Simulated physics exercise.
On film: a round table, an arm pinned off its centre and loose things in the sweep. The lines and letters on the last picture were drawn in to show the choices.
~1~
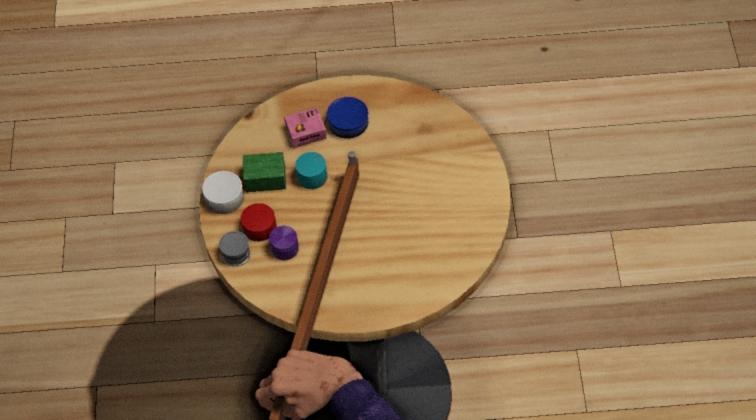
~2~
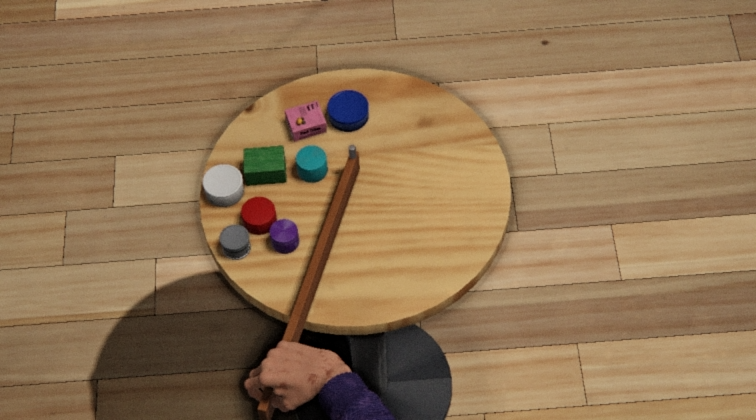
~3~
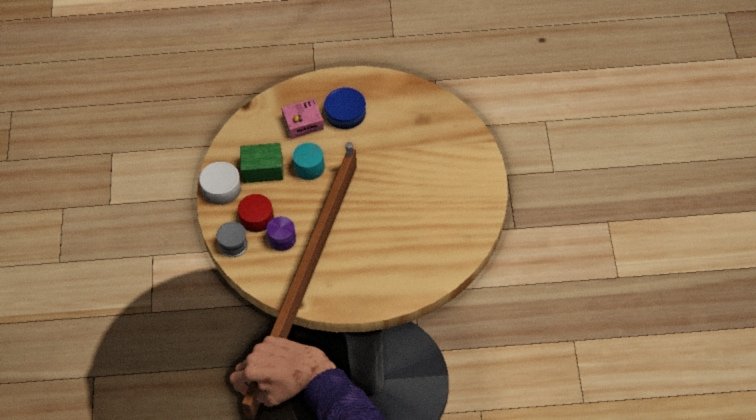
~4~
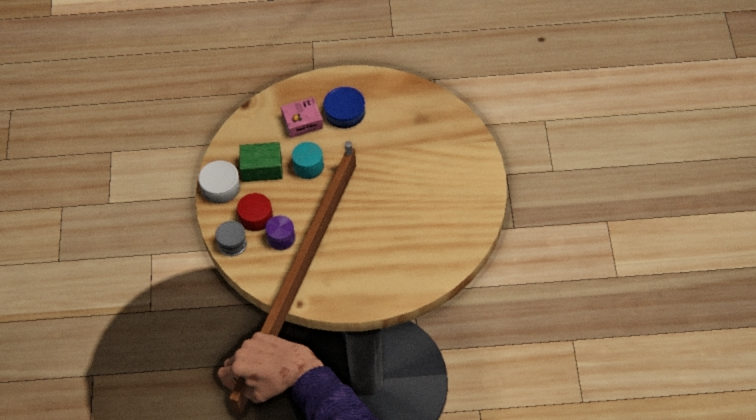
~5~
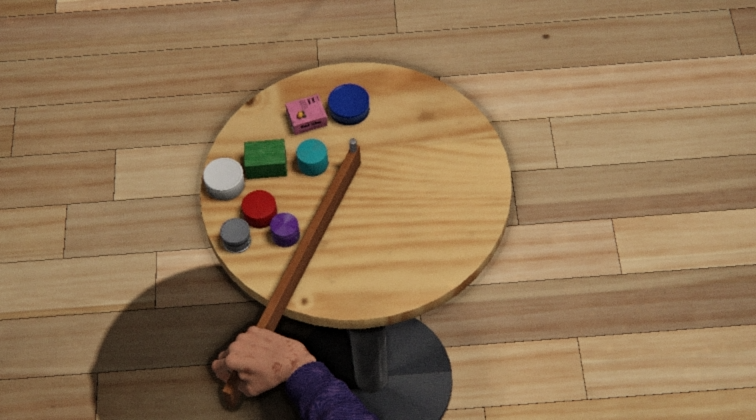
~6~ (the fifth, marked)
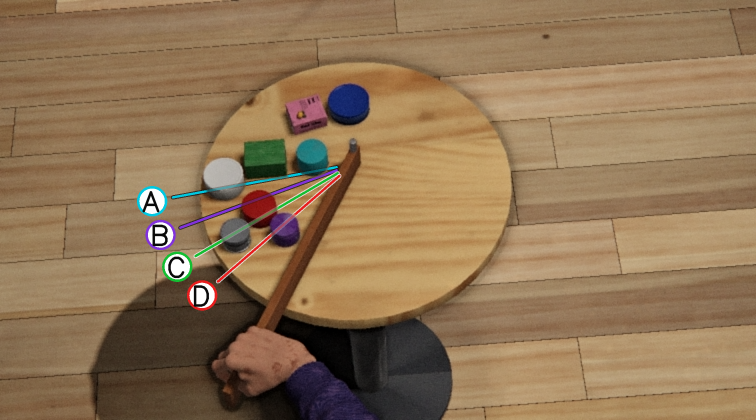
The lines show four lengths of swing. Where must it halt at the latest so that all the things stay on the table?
C.
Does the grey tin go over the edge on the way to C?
By then, no.
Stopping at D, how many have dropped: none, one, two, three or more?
By then, none.
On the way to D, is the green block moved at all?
No.
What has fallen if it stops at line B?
It is the white jar.
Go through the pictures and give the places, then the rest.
In the first picture, pink packet (305, 128); white jar (223, 192); red tin (258, 222).
In the second picture, arm (325, 235); turquoise tin (312, 164).
In the third picture, arm (318, 231); grey tin (232, 239).
In the fourth picture, arm (313, 229); blue jar (344, 108).
In the fifth picture, arm (314, 225); white jar (224, 179); red tin (259, 209); turquoise tin (313, 158).
On the marked copy, A at (255, 182); B at (259, 199); C at (268, 214); D at (280, 228).
Taking C. A third of the way, arm (296, 217); purple tin (277, 226); grey tin (236, 236).
Two thirds of the way, arm (280, 205); white jar (218, 173); grey tin (234, 233).
When it is over, arm (272, 197); white jar (210, 163); grey tin (221, 221); nothing has fallen.
As for the rest, A drops the grey tin and white jar; B drops the white jar; D is safe but short.
